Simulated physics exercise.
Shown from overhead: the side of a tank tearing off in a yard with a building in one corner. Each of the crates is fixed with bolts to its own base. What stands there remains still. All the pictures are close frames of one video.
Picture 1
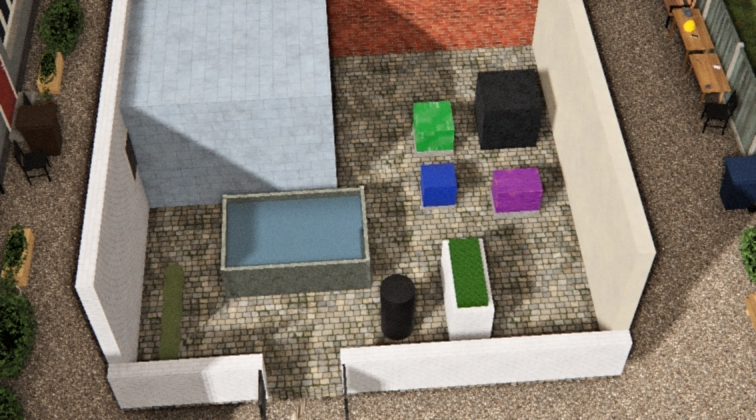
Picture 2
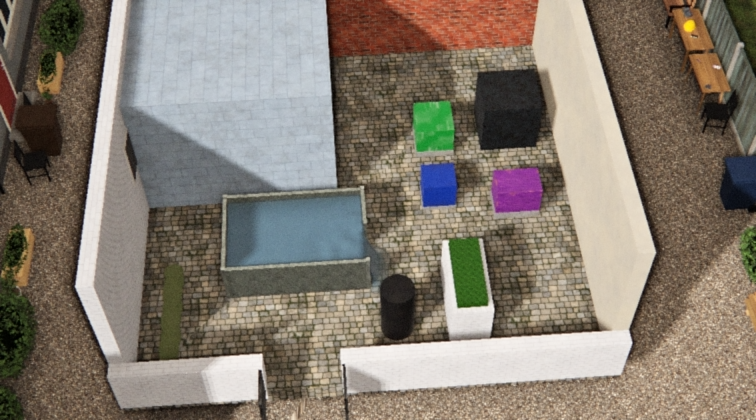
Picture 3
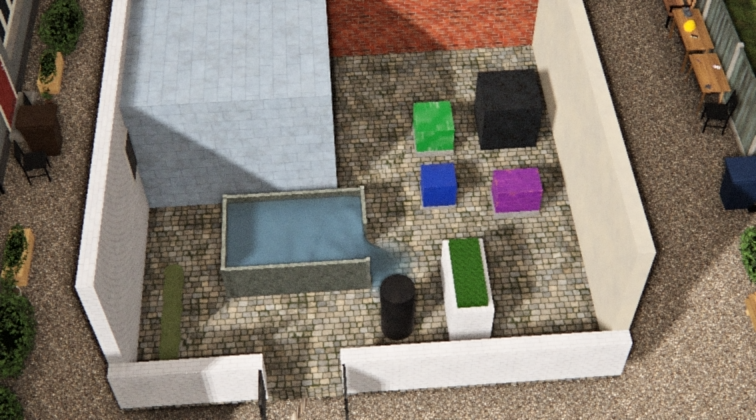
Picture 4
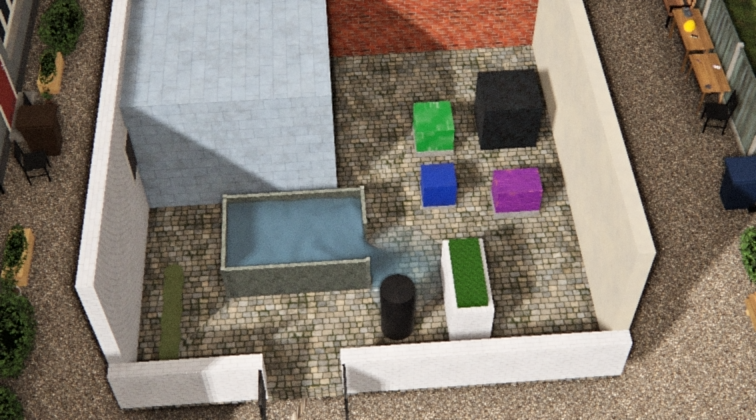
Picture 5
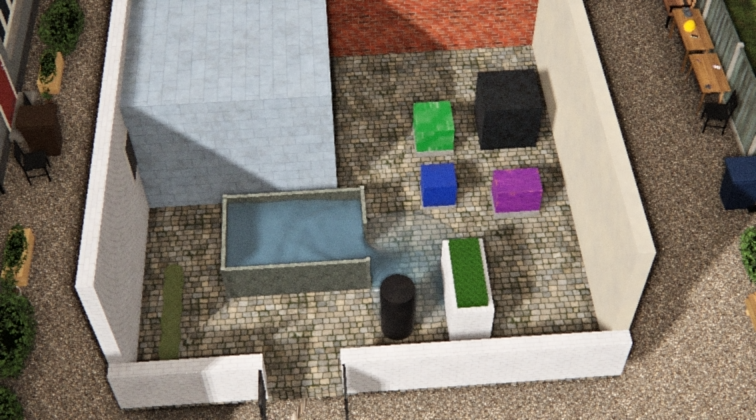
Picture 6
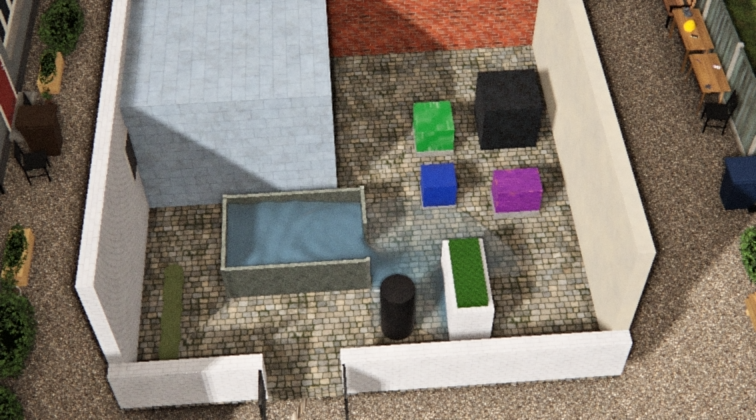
Water poured out of the right side of an open tank in a walled yard, spreading rightward across the paving between the black cylinder and blue block, reaching the white, grass-topped box.
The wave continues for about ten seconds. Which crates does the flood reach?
The green crate is not reached; the blue crate is reached; the purple crate is reached.
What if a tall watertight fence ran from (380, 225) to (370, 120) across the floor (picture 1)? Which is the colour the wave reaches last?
It's the crate marked green.
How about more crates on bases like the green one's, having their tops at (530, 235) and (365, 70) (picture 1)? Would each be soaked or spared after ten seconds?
Listed order: Flooded / unflooded.
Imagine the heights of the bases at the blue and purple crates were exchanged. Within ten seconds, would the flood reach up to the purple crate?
Well, the purple one is inundated then.
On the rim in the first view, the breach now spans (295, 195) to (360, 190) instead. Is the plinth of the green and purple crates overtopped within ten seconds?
Observed: Green is doused; purple stays clear.
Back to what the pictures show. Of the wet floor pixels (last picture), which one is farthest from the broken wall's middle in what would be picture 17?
By then the tip should be at about (548, 146).
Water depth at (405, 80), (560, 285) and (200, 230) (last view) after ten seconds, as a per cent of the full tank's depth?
About 6, 8, 8 %.
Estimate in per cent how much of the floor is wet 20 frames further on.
Roughly 55 percent.
A moment on, water covers 20 % of the floor; the green crate water round its plinth, the blue crate water round its plinth, the purple crate water round its plinth.
Next, water covers 35 % of the floor; the green crate water round its plinth, the blue crate water round its plinth, the purple crate water round its plinth.
Then, water covers 55 % of the floor; the green crate water round its plinth, the blue crate water round its plinth, the purple crate water round its plinth.
Later, water covers 75 % of the floor; the green crate water round its plinth, the blue crate water round its plinth, the purple crate water round its plinth.
In the end, water covers 95 % of the floor; the green crate stayed above the water, the blue crate was topped, the purple crate was topped.
